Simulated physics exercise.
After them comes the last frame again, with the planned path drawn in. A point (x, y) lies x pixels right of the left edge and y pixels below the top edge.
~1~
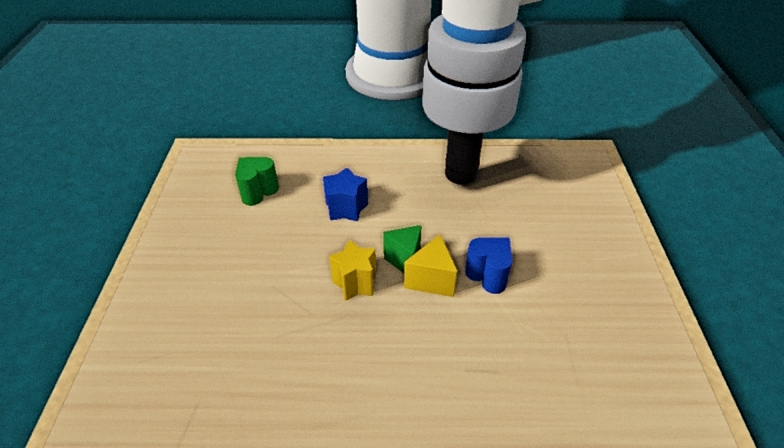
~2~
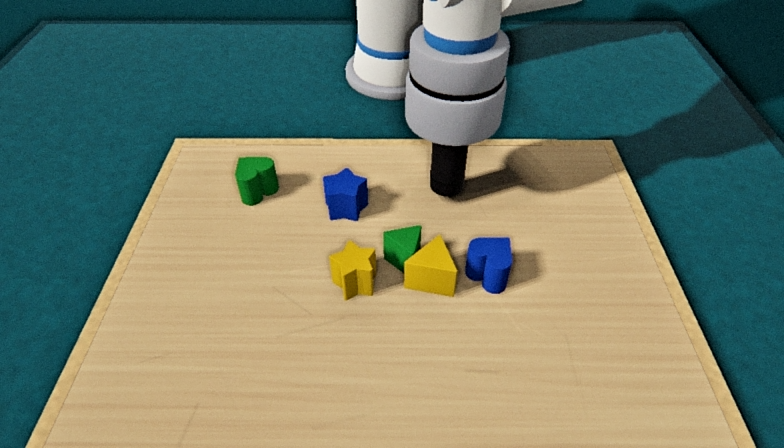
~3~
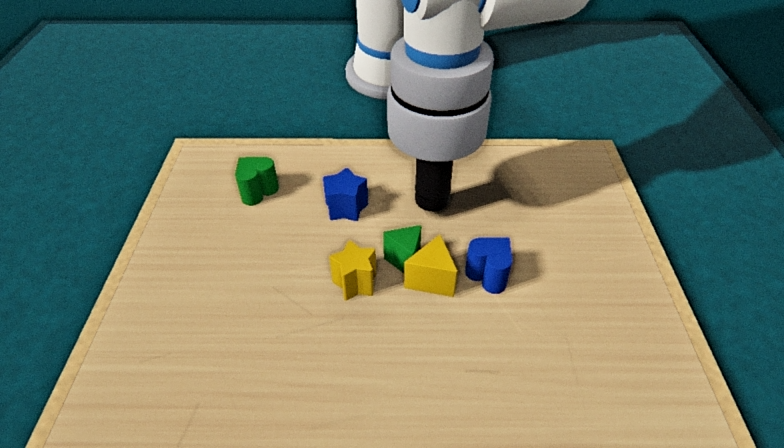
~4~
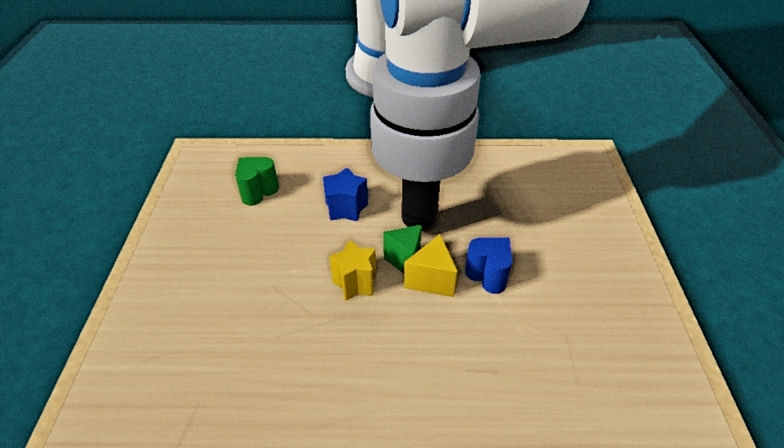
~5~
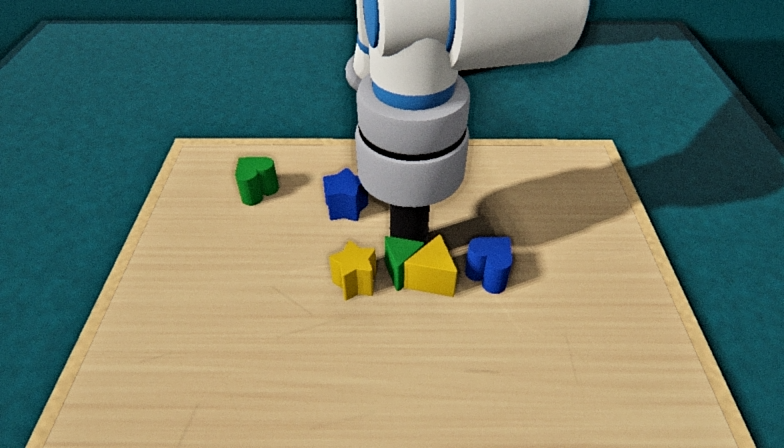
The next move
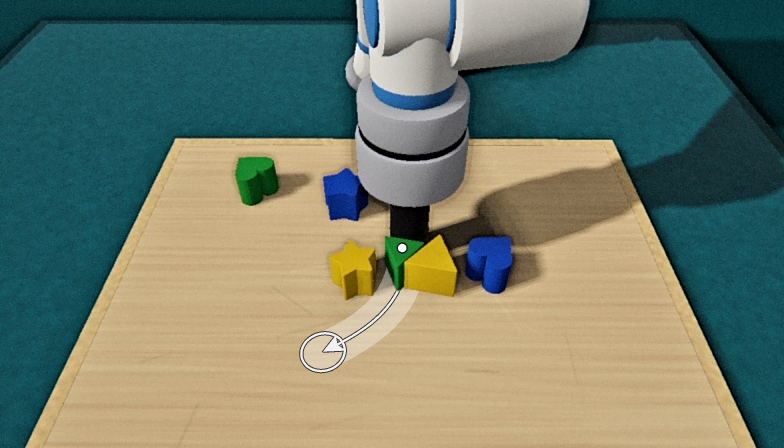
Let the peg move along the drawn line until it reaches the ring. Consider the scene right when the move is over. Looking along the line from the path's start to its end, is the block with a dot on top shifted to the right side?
I'd say no.
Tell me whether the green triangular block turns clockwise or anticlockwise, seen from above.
From above, the turn goes anticlockwise.
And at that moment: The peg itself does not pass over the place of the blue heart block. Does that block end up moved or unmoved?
The answer is that it remains undisturbed.
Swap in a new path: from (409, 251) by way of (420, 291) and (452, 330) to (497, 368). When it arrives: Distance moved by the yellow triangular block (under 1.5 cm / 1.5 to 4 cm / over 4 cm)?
It goes a long way, over 4 cm.
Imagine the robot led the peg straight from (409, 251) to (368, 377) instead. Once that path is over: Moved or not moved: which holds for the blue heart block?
That block is going to be left alone.
Path on the board, from (409, 251) through (399, 288) and (370, 324) to (323, 352); the dot is on the green triangular block.
On the path given first. One third of the way, peg (399, 280); green triangular block (388, 289); yellow triangular block (438, 264), turned 25° anticlockwise.
Two thirds of the way, peg (368, 316); green triangular block (360, 330); yellow triangular block (438, 264), turned 25° anticlockwise.
At the end, peg (322, 342); yellow star in place; green triangular block (345, 351), turned 40° anticlockwise; yellow triangular block (438, 264), turned 25° anticlockwise; blue heart block in place.
